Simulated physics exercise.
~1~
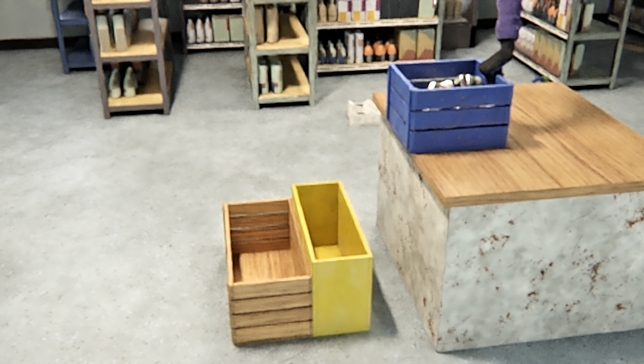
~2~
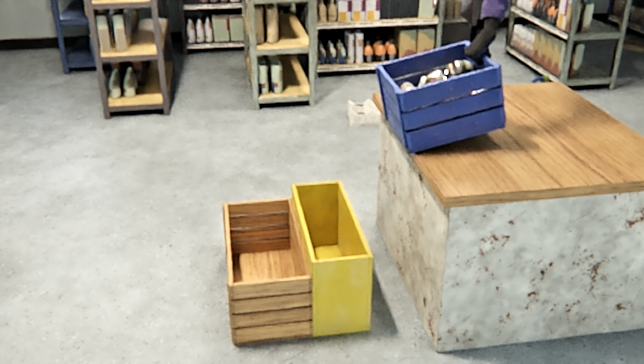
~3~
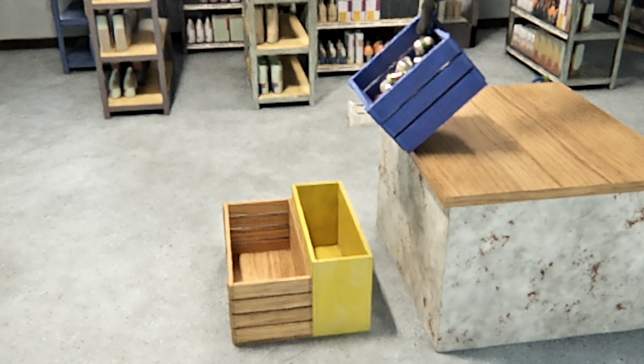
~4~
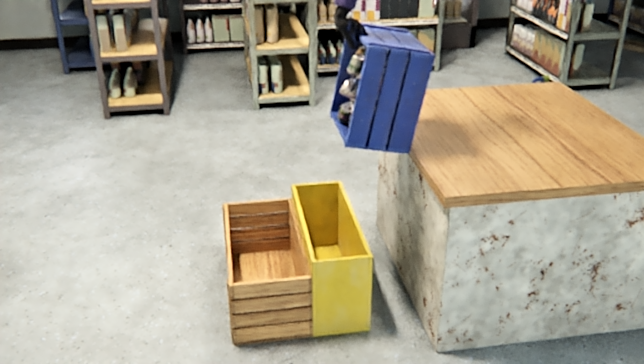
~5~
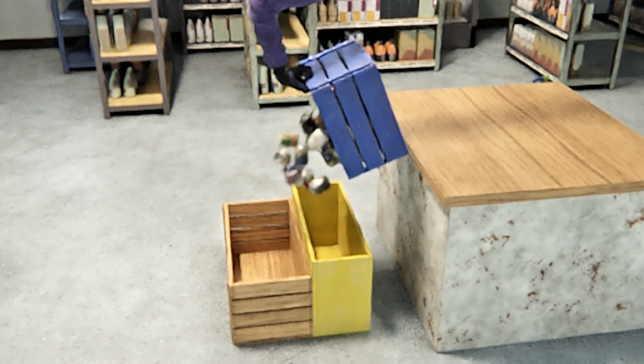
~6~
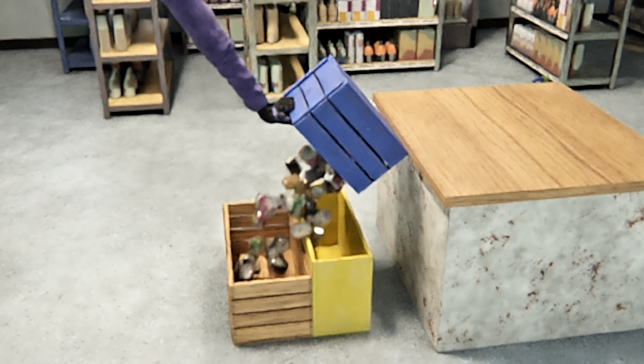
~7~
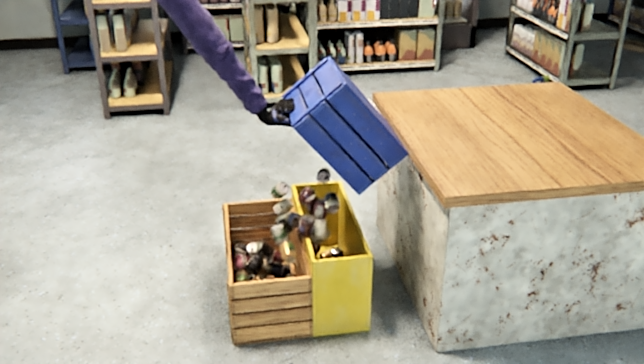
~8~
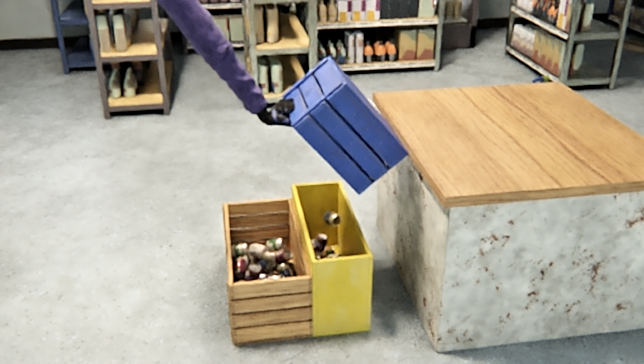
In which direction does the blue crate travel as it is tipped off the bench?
The blue crate moves to the left, as the viewer sees it.
